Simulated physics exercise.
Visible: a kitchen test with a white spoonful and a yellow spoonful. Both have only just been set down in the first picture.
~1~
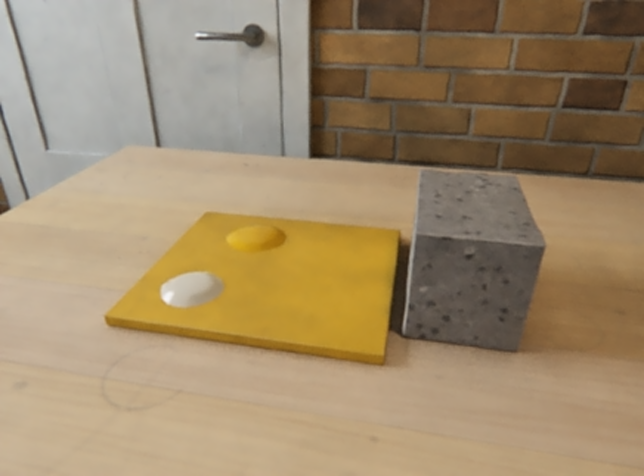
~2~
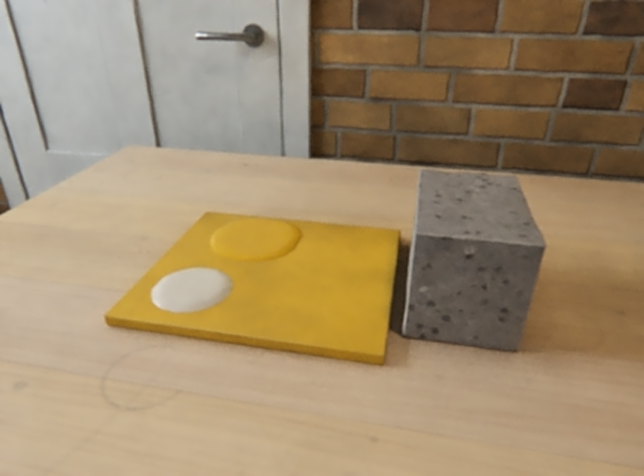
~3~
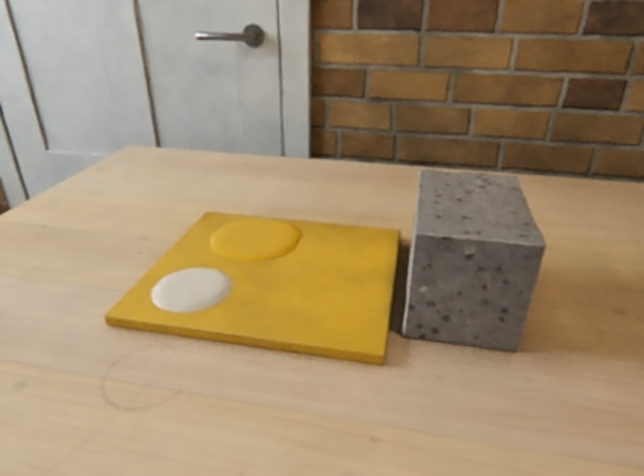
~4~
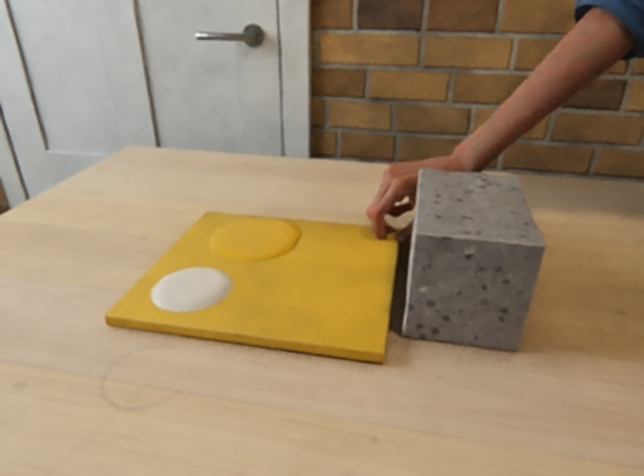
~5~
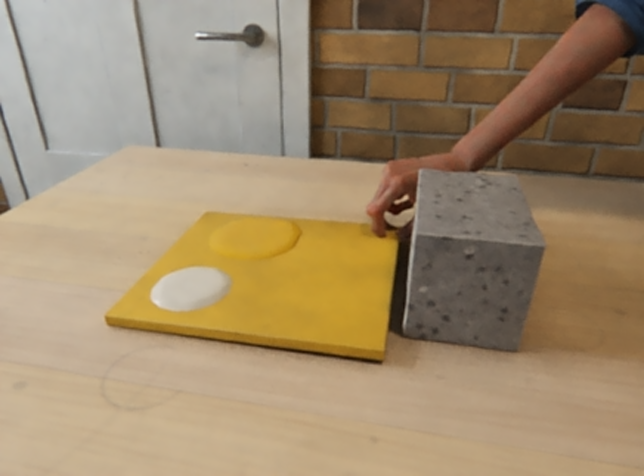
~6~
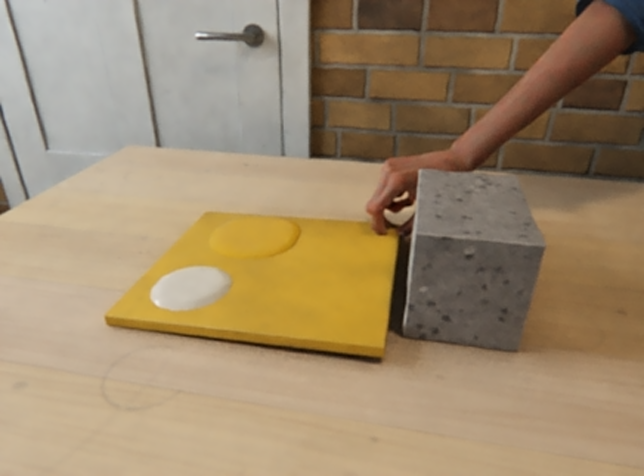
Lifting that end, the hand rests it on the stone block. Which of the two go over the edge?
Here the white spoonful tumbles off, and the yellow spoonful tumbles off.
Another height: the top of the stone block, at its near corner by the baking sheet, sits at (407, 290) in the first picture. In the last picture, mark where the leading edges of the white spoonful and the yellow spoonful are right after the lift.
In the last picture you'd see them end at (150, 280) and at (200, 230).
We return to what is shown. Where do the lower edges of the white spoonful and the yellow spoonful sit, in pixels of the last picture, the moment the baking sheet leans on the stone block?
First (132, 280), then (183, 229).
Soon after, slope about 28°; the white spoonful is dripping off the low end; the yellow spoonful is dripping off the low end.
Later, the white spoonful is dripping off the low end; the yellow spoonful is dripping off the low end.
In the end, slope about 28°; the white spoonful is dripping off the low end; the yellow spoonful is dripping off the low end.
